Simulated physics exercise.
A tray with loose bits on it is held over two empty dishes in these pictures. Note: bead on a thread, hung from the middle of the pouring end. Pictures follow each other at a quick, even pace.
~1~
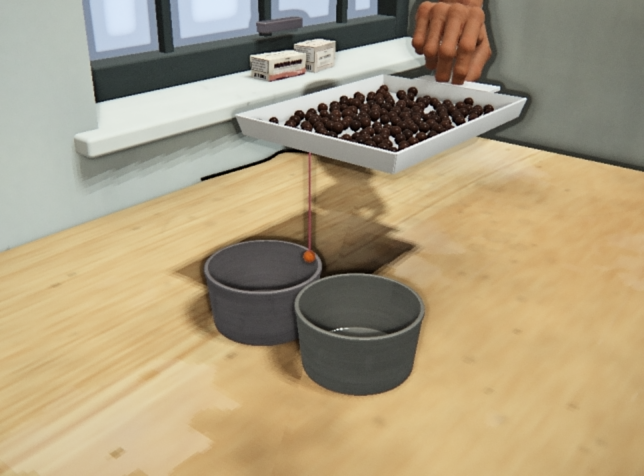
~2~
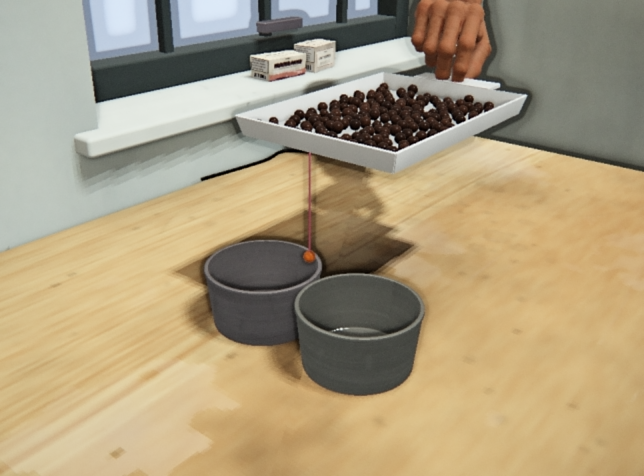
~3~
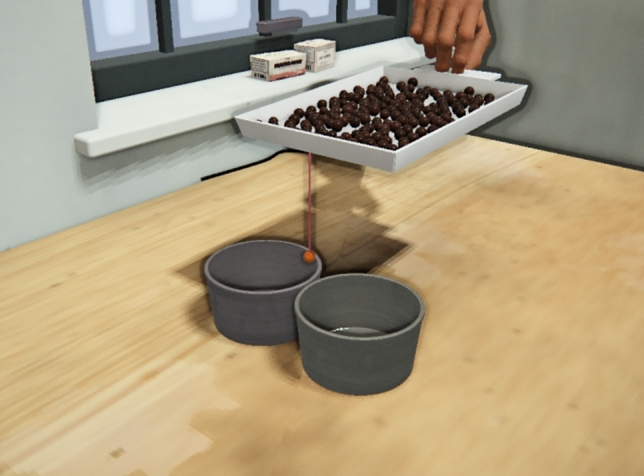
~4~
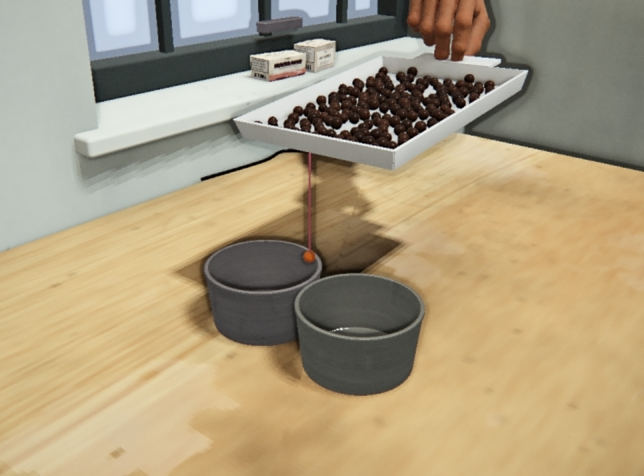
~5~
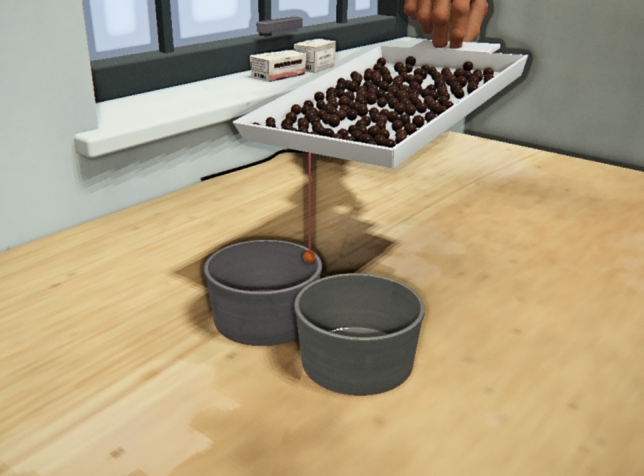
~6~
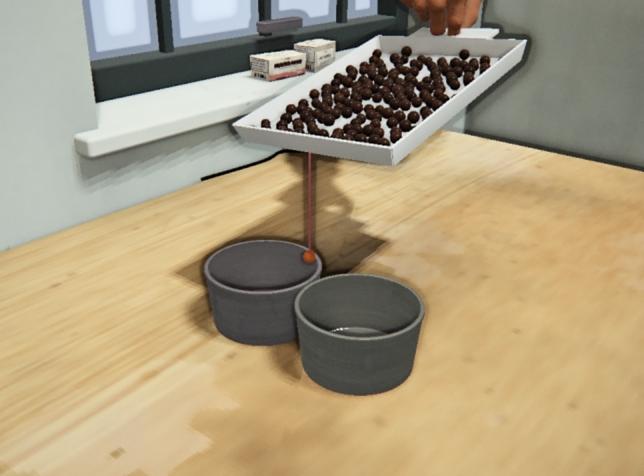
A hand tilting a white tray of chocolate balls, raising its far side as the balls shift, above two empty grey dishes.
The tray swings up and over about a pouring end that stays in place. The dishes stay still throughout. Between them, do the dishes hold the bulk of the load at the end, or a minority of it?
Catch: Above fifty percent.
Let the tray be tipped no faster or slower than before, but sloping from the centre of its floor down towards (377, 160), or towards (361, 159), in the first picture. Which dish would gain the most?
The first try goes to the one on the right and the second to the one on the right.
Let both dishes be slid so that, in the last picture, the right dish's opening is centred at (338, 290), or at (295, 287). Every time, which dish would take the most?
In turn: The left-side dish; the left-side dish.
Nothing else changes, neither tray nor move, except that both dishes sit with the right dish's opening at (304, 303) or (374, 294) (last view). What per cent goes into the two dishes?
That makes 100 per cent, followed by 40 per cent.
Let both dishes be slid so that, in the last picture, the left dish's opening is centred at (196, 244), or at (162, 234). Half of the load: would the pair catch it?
For the two places in order: A majority share, a majority share.
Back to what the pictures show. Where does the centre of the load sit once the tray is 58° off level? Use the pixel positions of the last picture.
Check around (301, 105) in the last picture.
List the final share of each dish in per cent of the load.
Left dish: 70 per cent; right dish: 0 per cent.
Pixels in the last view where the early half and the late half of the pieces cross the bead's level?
Roughly at (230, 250) first, and then at (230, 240).
Soon after the last picture, tray tipped steeply; nearly all on the tray; a stray few in the left dish; a stray few in the air.
A little later, tray tipped right over; a small part on the tray; a stray few in the right dish; about two thirds in the left dish; about a quarter outside both; a small part in the air.
Later still, tray tipped past a quarter turn; a stray few in the right dish; about two thirds in the left dish; about a third outside both.
At rest, tray tipped past a quarter turn; a stray few in the right dish; about two thirds in the left dish; about a third outside both.
